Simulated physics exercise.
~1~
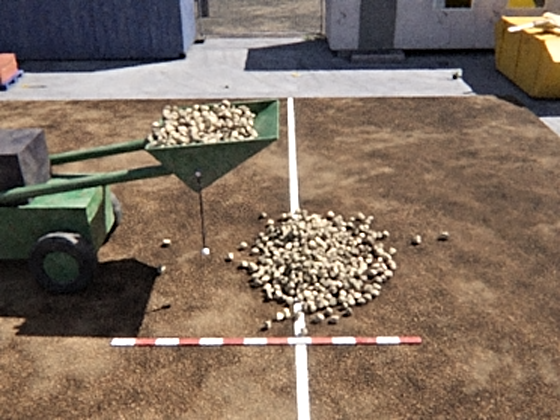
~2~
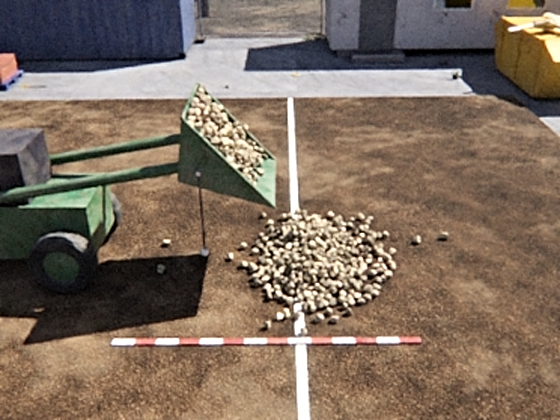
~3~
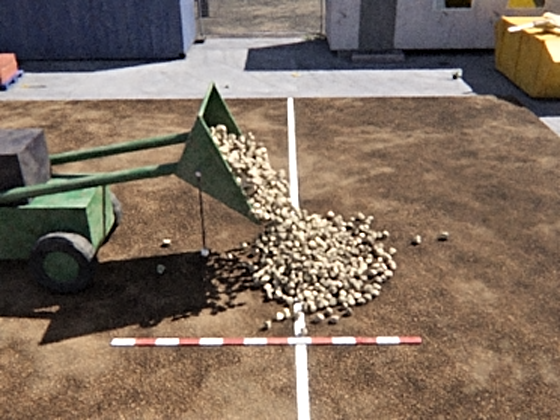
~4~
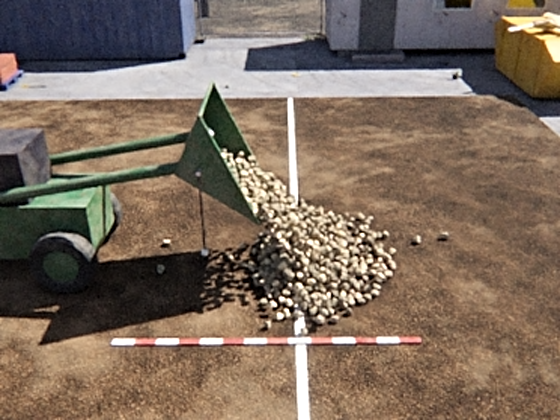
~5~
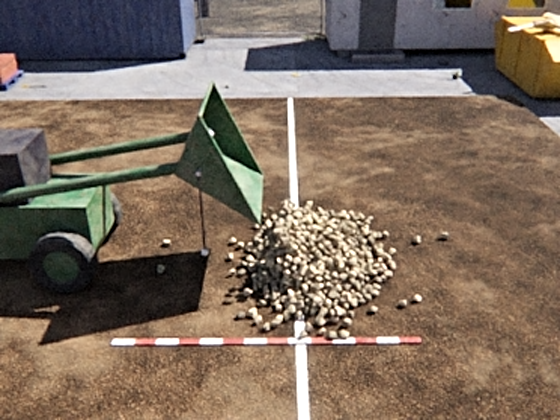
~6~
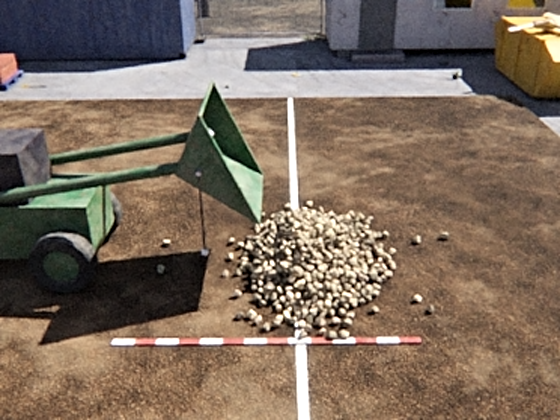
The clip opens on a small green loader at the left, its raised bucket full of pale round stones, beside a heap of similar stones lying across a white line on brown ground. The bucket tips forward to the right, and at first the stones stay inside it. As it tilts steeply, they slide over the lip in a stream and tumble onto the near side of the heap. The bucket then holds still while the rest pours out. It ends up empty, above a larger, taller heap that spreads over both sides of the line, reaching down towards the red and white staff.
